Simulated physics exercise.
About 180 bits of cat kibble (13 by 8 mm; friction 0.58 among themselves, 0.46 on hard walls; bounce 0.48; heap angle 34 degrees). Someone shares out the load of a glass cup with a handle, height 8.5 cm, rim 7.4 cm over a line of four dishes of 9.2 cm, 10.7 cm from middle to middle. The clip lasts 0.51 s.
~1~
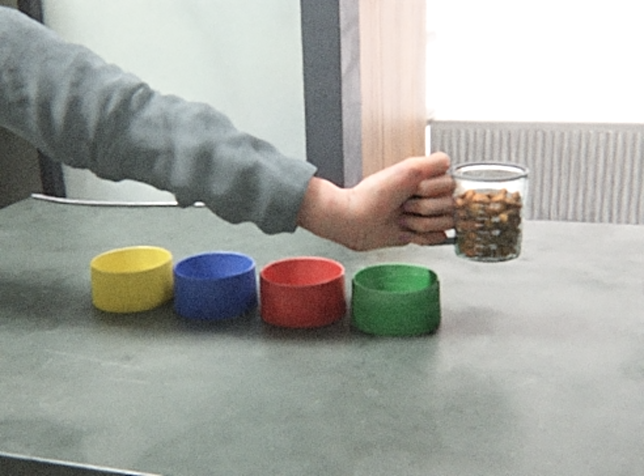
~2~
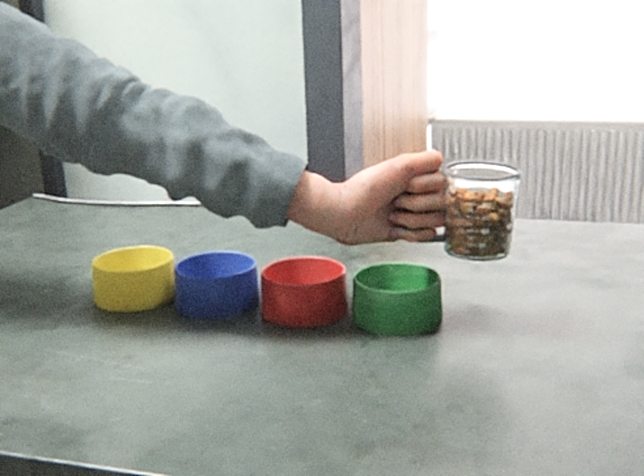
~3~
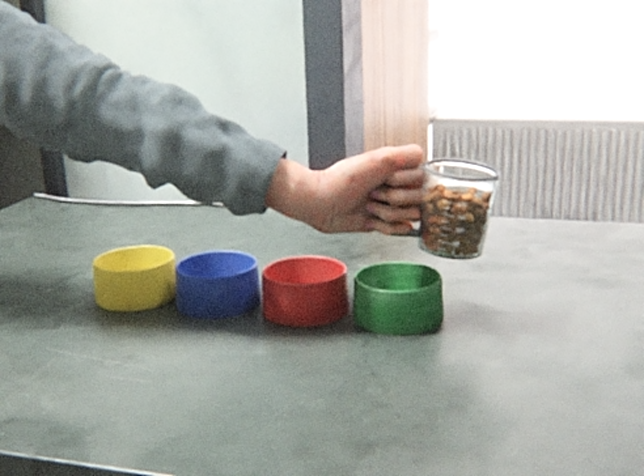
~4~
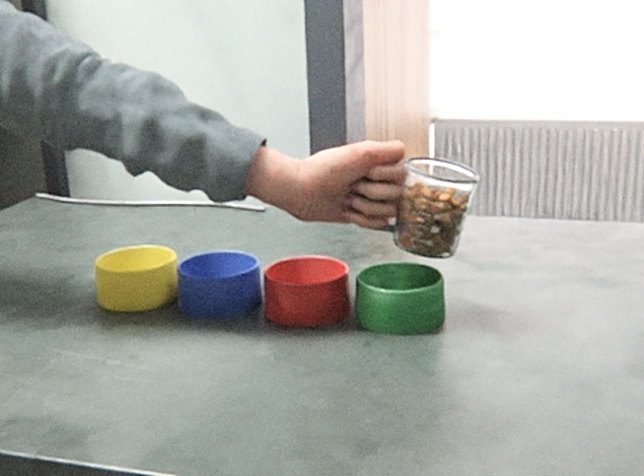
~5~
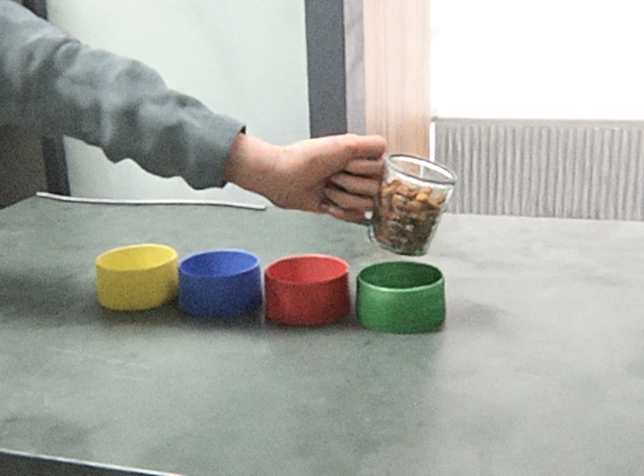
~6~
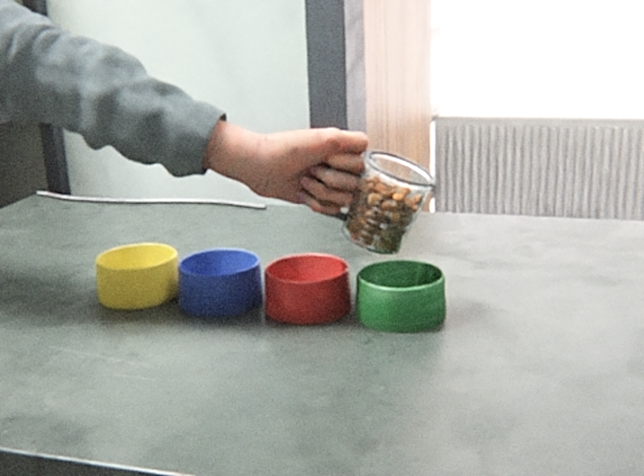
On a grey tabletop, a hand moves a glass cup of brown kibble left above four coloured dishes, gradually tilting it rightward.
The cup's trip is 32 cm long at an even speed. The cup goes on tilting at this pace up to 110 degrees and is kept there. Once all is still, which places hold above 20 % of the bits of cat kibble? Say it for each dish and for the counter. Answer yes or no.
Red no, blue yes, green no, yellow no, counter yes.
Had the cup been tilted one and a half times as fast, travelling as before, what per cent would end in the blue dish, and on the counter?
Blue 50; counter 30.
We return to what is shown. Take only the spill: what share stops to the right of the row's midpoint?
About 50 per cent.
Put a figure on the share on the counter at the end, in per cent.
About 35 per cent.
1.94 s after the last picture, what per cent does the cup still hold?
Some 50 per cent of the load.
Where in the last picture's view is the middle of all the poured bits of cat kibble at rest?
Around (246, 294).
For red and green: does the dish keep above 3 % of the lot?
Red yes; green no.
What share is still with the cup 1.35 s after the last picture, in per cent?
About 95 per cent.
Then, 0.81 s after the last picture, tilt 63 degrees; cup holds 100 %.
Then, 1.35 s after the last picture, tilt 91 degrees; cup holds 95 %.
Then, 1.94 s after the last picture, tilt 110 degrees; cup holds 50 %, red 5 %, blue 20 %.
In the end, red 5 %, blue 55 %, green 0 %, yellow 0 %, counter 35 %, cup 5 %.
